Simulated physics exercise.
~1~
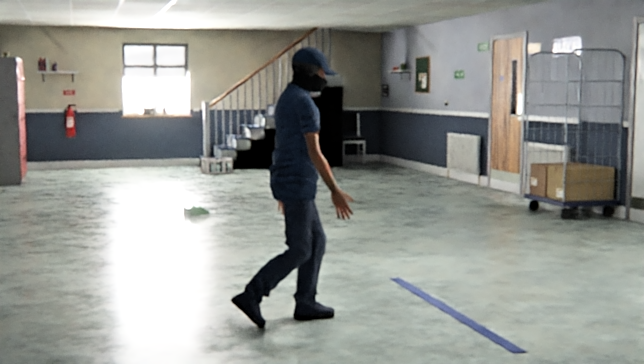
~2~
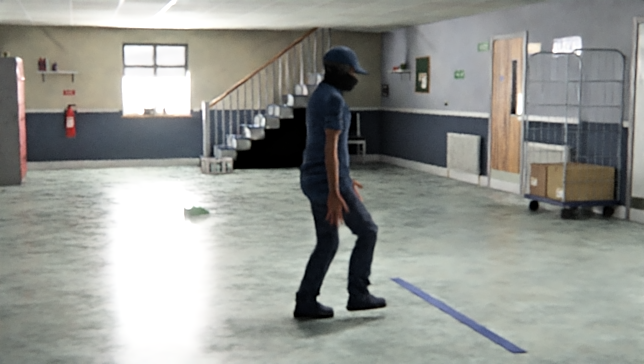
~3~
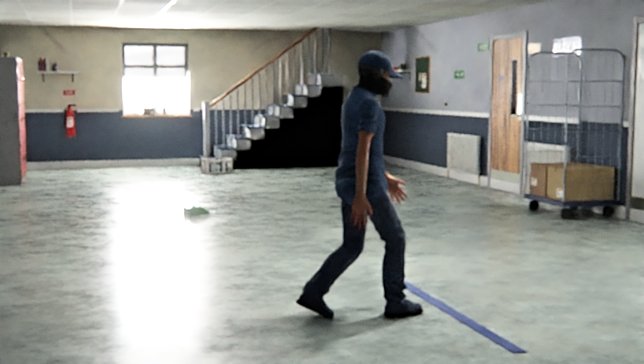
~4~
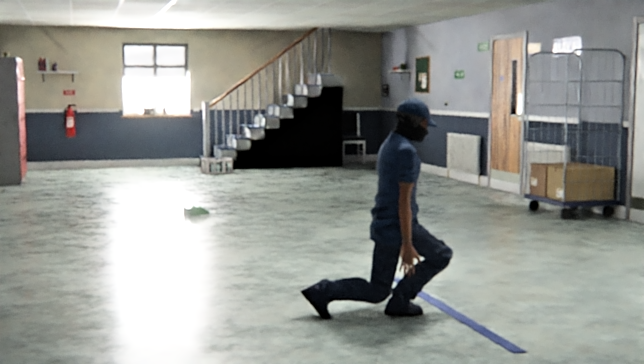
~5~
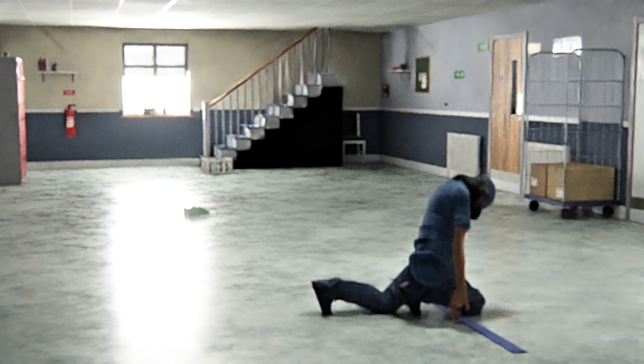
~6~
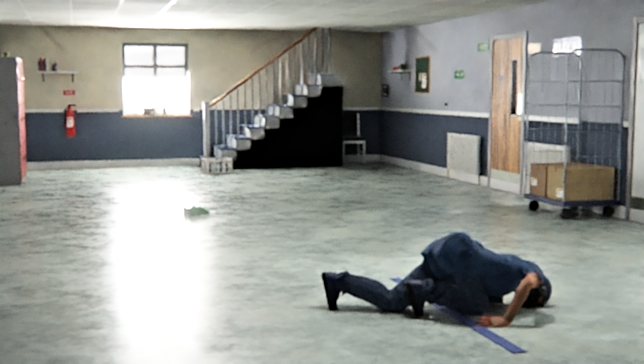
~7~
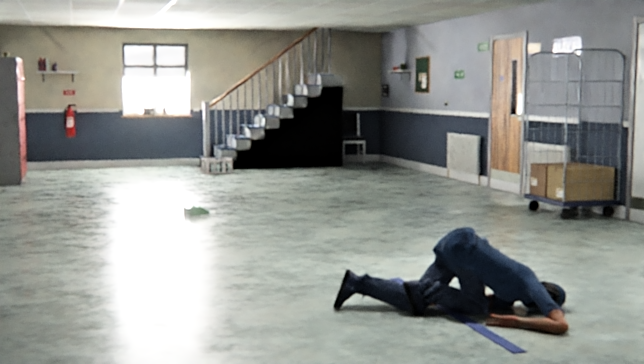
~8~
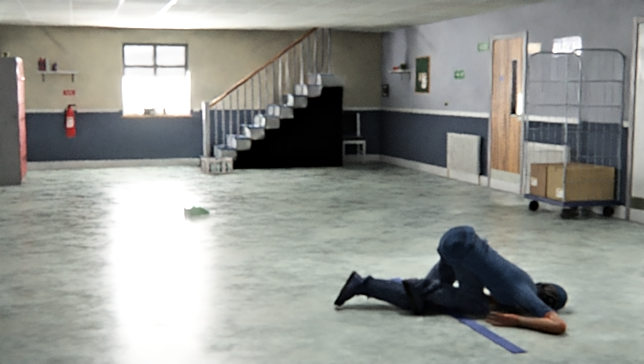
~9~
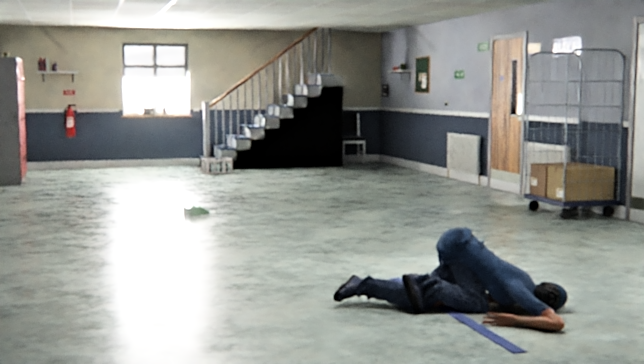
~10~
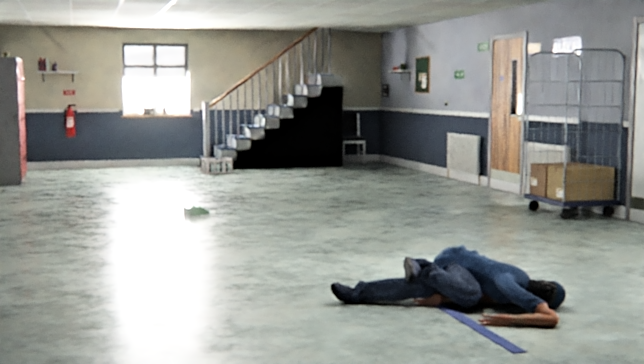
A person in a dark cap, dark face covering and dark blue clothes walks right across a pale, glossy hall floor, seen from a still, level view. A blue strip lies ahead, with a staircase and bright window behind, a red extinguisher at left, and a wheeled cage holding brown boxes at right. Nearing the strip, the person sinks to the knees, then pitches forward, head and chest going down beyond it. The hips stay raised briefly, then sag. The person ends lying still across the strip, with hips, chest and head past it.
